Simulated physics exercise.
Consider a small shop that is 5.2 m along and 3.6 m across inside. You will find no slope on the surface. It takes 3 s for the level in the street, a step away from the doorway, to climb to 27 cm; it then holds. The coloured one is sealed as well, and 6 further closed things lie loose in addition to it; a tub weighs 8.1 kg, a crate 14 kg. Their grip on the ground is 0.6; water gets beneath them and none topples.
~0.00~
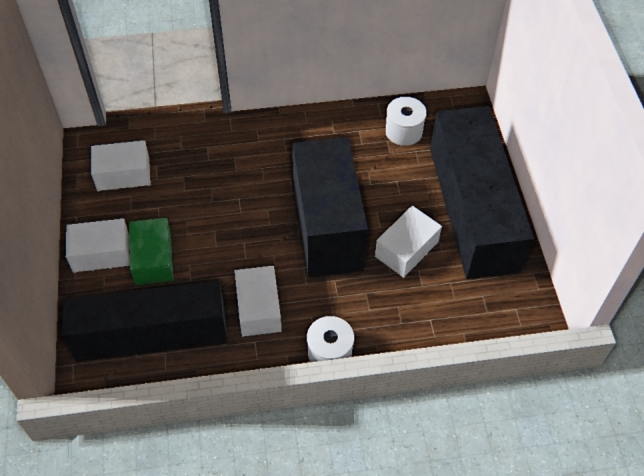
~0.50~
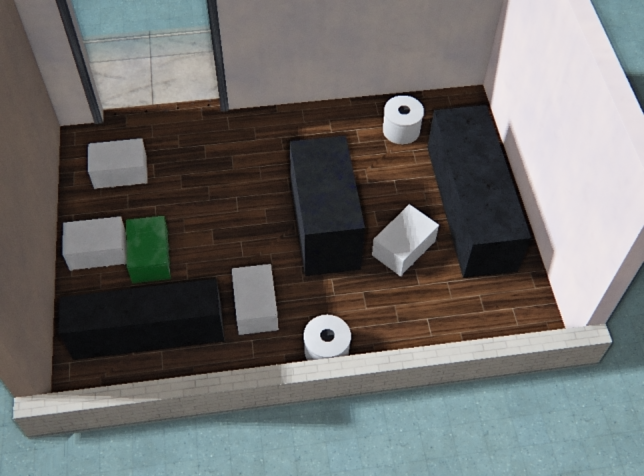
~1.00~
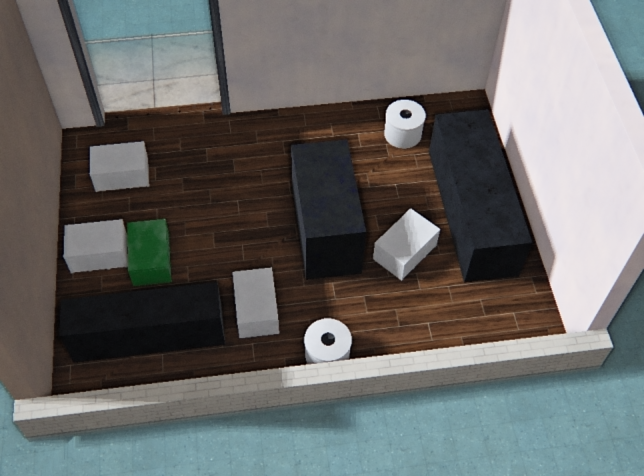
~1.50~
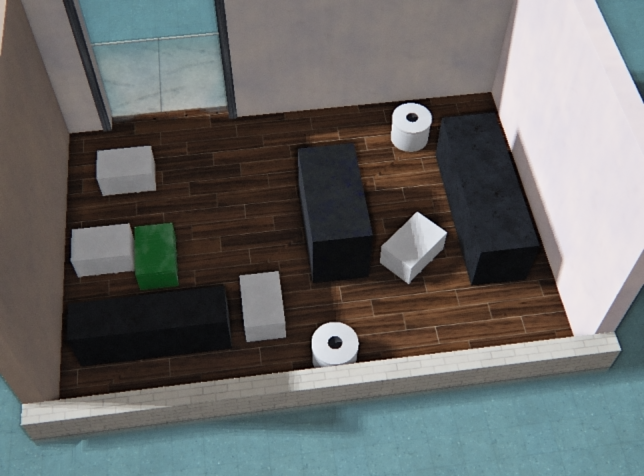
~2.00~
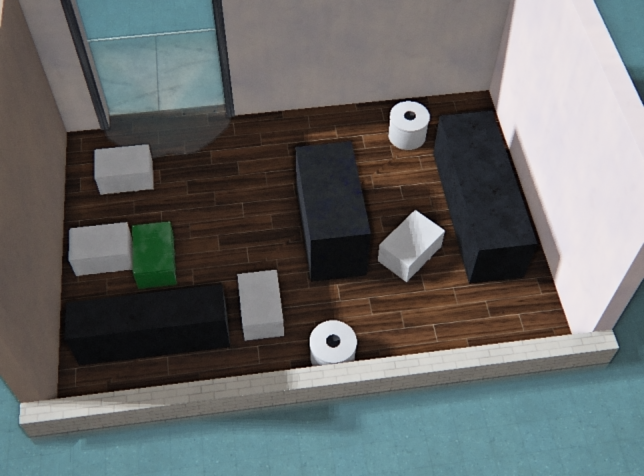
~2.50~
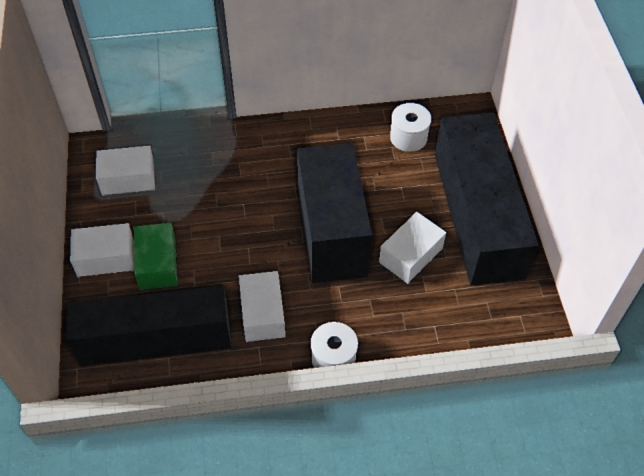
Small shop room with dark blocks, pale boxes and a green crate standing still as shallow water spreads in from the doorway.
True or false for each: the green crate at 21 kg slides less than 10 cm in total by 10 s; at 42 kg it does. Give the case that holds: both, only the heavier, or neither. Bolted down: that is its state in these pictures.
The case that holds: Neither.
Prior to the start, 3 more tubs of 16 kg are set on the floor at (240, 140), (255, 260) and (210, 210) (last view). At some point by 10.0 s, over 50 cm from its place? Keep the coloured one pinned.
First: Inside the limit; second: Beyond the limit; third: Beyond the limit.
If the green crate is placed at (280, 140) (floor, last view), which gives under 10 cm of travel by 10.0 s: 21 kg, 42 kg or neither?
Here the lighter suffices.
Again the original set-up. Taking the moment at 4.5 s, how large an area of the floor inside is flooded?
Near 8.5 m2 in all.
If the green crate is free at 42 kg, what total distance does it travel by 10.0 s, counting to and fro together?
The distance adds up to about 250 cm.
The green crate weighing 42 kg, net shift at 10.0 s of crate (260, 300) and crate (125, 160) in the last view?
In that order: 200 cm, 200 cm.
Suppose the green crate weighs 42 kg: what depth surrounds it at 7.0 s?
Depth: Approx. 16 cm.
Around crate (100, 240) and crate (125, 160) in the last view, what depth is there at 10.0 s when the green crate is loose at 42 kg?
First roughly 16 cm, second roughly 21 cm.
After 3.5 s the green crate would be 2 cm from its start with 21 kg and 0 cm from its start with 42 kg; 6 cm of water round it then.
After 4.5 s the green crate would be 38 cm from its start with 21 kg and 0 cm from its start with 42 kg; 8 cm of water round it then.
After 7.0 s the green crate would be 129 cm from its start with 21 kg and 29 cm from its start with 42 kg; 16 cm of water round it then.
After 10.0 s the green crate would be 288 cm from its start with 21 kg and 243 cm from its start with 42 kg; 13 cm of water round it then.
